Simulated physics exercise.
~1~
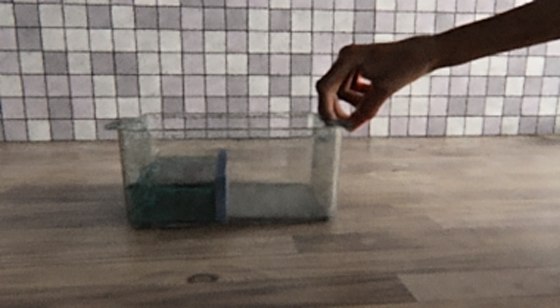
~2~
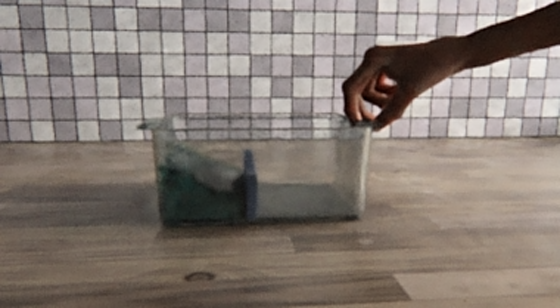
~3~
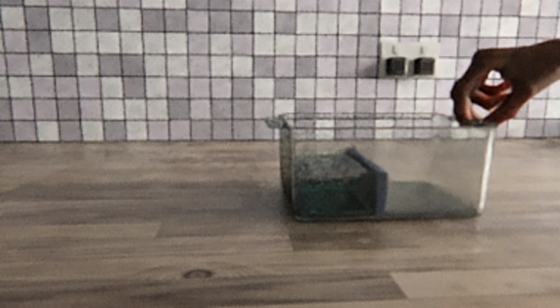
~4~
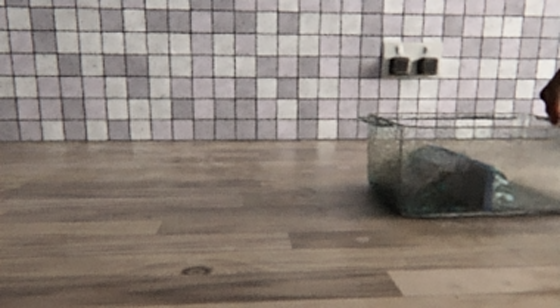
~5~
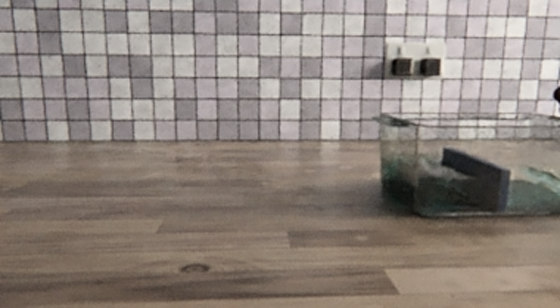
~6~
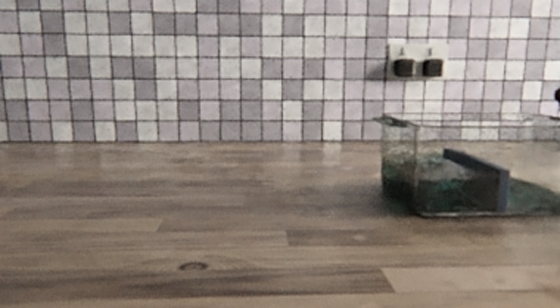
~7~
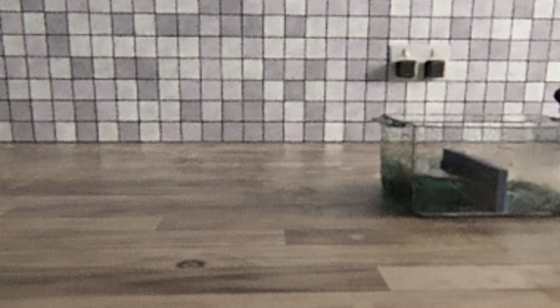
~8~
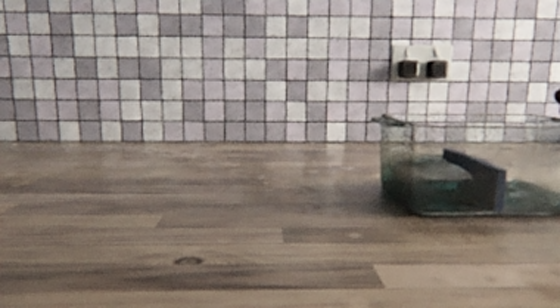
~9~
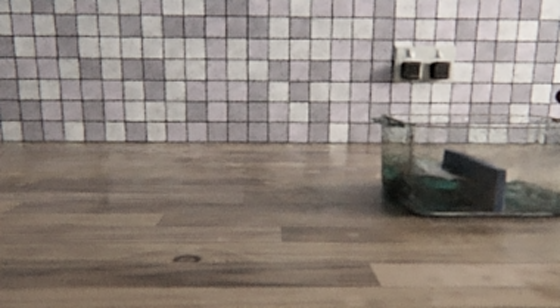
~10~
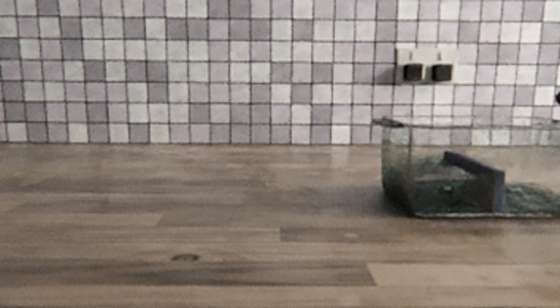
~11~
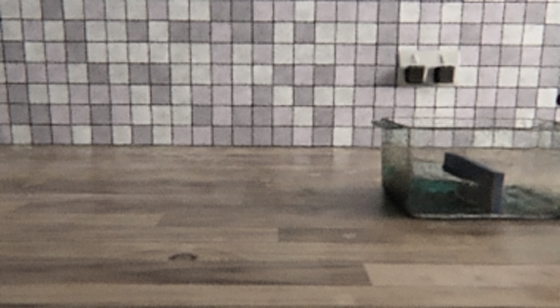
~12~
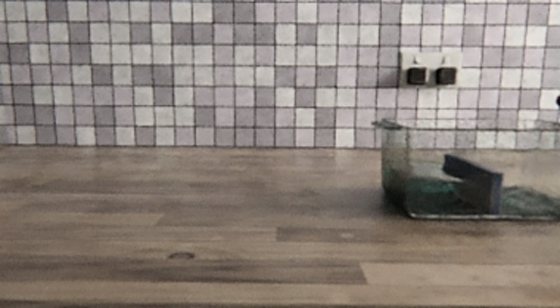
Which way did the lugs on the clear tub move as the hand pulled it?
The lugs moved to the right along with the tub.
